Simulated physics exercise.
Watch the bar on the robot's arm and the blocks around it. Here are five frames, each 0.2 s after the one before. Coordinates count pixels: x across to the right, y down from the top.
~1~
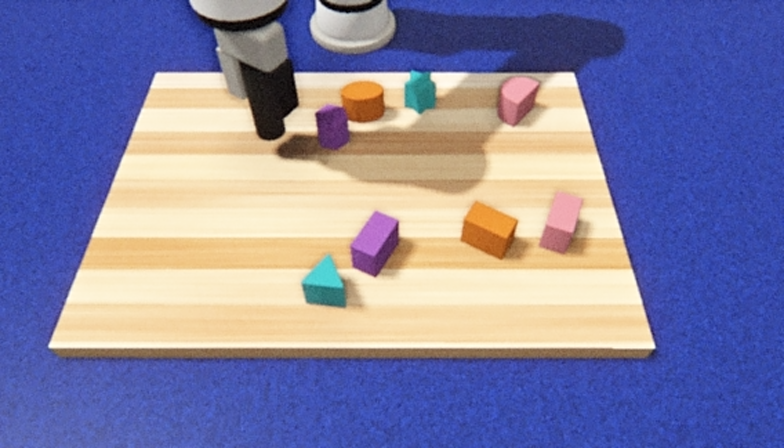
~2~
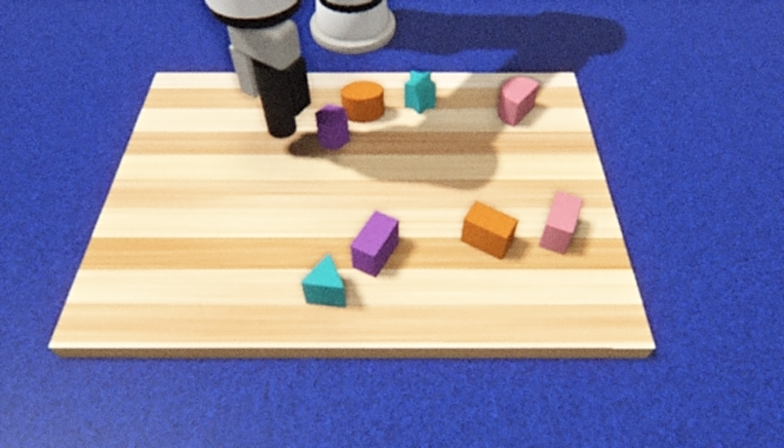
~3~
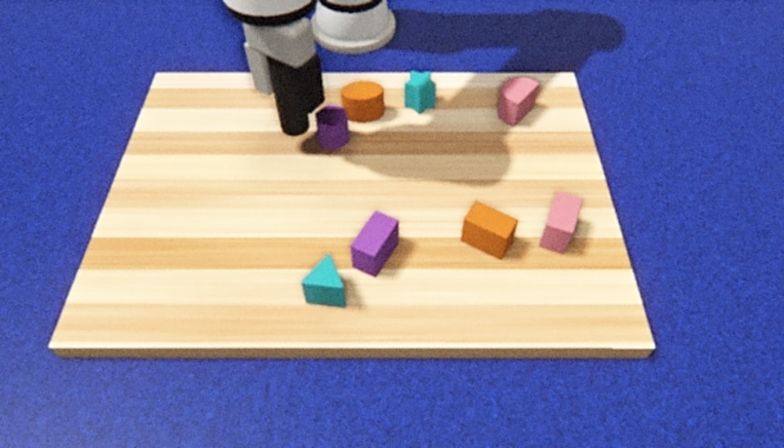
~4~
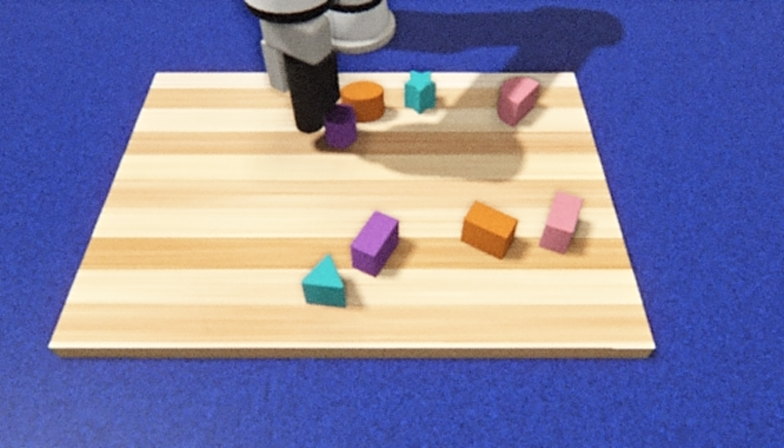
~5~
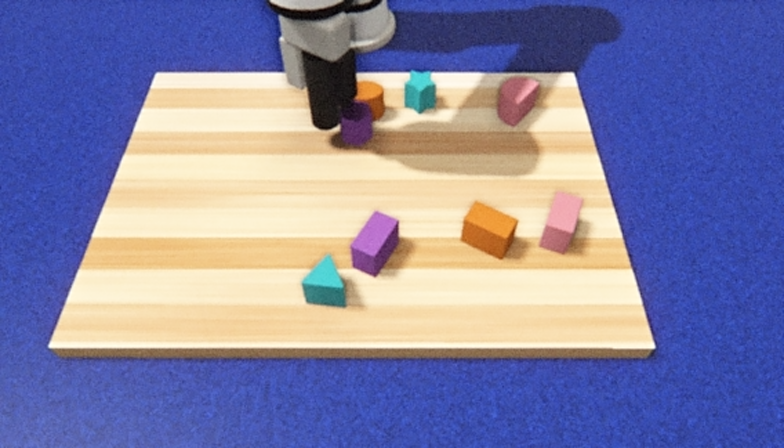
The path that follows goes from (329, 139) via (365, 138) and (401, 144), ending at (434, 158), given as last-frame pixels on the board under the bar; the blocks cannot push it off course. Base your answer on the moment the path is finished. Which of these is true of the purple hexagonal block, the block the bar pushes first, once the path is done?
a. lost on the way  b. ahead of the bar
My answer is option a.
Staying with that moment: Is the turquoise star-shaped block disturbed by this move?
Still in place.
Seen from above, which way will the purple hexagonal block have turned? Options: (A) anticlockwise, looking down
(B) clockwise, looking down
A: Anticlockwise, looking down.
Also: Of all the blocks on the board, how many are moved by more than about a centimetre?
Total moved: One.
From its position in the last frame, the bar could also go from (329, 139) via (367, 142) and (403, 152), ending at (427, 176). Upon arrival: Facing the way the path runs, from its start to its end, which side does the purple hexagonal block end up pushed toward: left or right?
It slides leftward.
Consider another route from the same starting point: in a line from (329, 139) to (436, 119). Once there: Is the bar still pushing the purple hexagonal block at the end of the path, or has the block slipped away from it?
I think the bar keeps pushing the purple hexagonal block along right to the end.
The first path, step by step. One third of the way, bar (365, 120); purple hexagonal block (392, 105), turned 25° anticlockwise; orange oval block (367, 87), turned 15° anticlockwise.
Two thirds of the way, bar (402, 126); purple hexagonal block (421, 103), turned 70° anticlockwise; orange oval block (367, 87), turned 15° anticlockwise.
At the end, bar (435, 140); purple hexagonal block (424, 104), turned 85° anticlockwise; orange oval block (367, 87), turned 15° anticlockwise; turquoise star-shaped block still.
